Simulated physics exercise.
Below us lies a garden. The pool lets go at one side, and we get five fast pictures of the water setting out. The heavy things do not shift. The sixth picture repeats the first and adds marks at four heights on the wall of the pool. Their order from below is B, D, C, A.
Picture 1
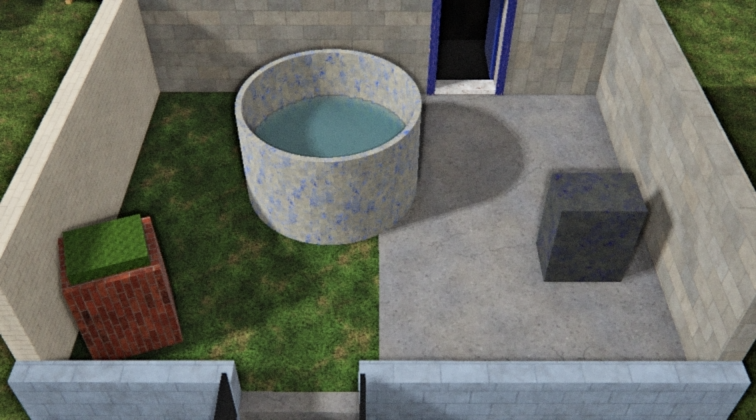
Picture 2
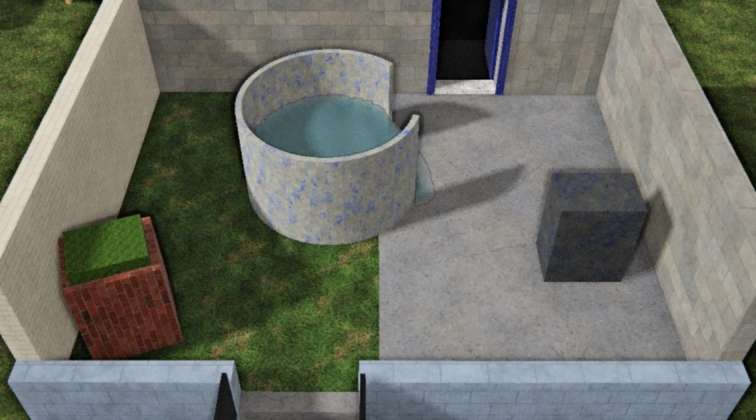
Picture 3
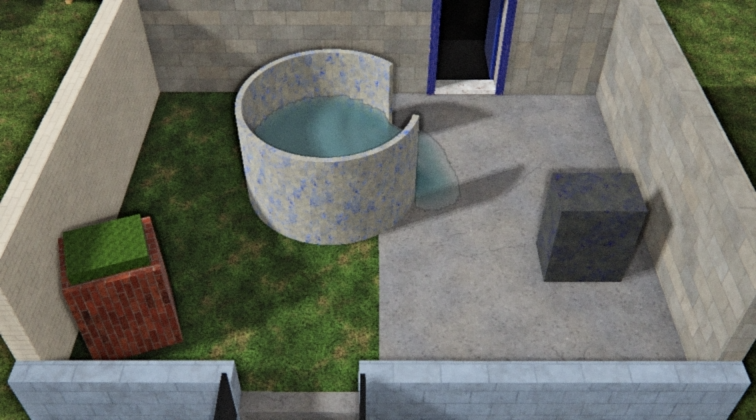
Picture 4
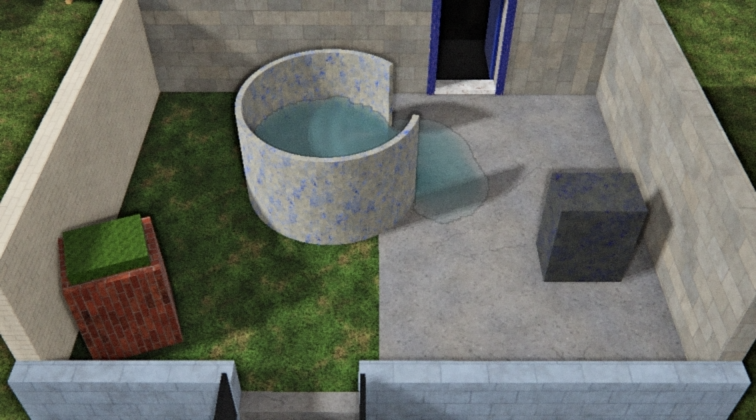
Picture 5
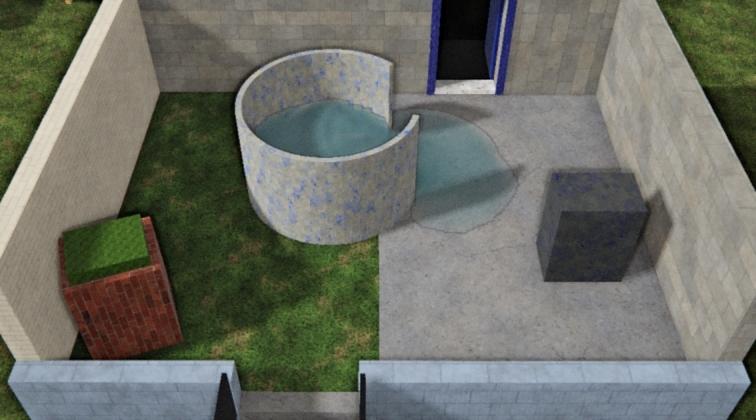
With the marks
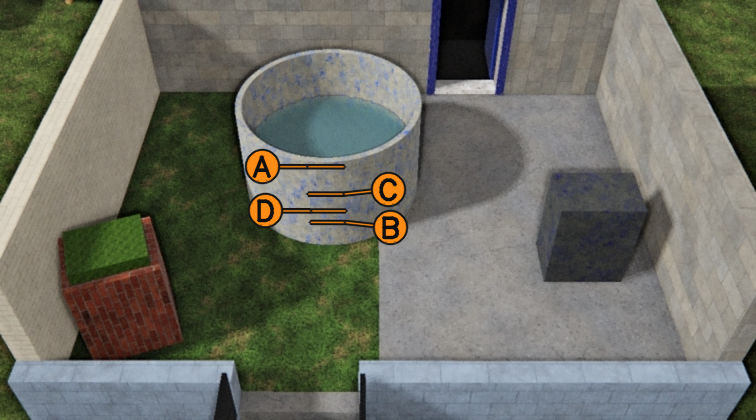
A gap opened in the right side of the round, speckled stone pool in the walled garden, and water flowed out through it, spreading in a widening puddle across the grey paving.
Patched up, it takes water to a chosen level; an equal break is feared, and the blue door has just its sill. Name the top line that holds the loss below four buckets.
Go for B.
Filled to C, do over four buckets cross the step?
Yes, it does.
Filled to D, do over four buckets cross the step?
Yes, it does.
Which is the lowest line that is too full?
D.
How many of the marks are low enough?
One of the four.
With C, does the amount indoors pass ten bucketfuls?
Yes.
In orange, A at (325, 166); B at (328, 222); C at (326, 194); D at (327, 210); from the bottom up B, D, C, A.
With A, dozens of bucketfuls pour in.
With B, a splash gets over, under a bucket.
With C, dozens of bucketfuls pour in.
With D, about 8 bucketfuls get in.
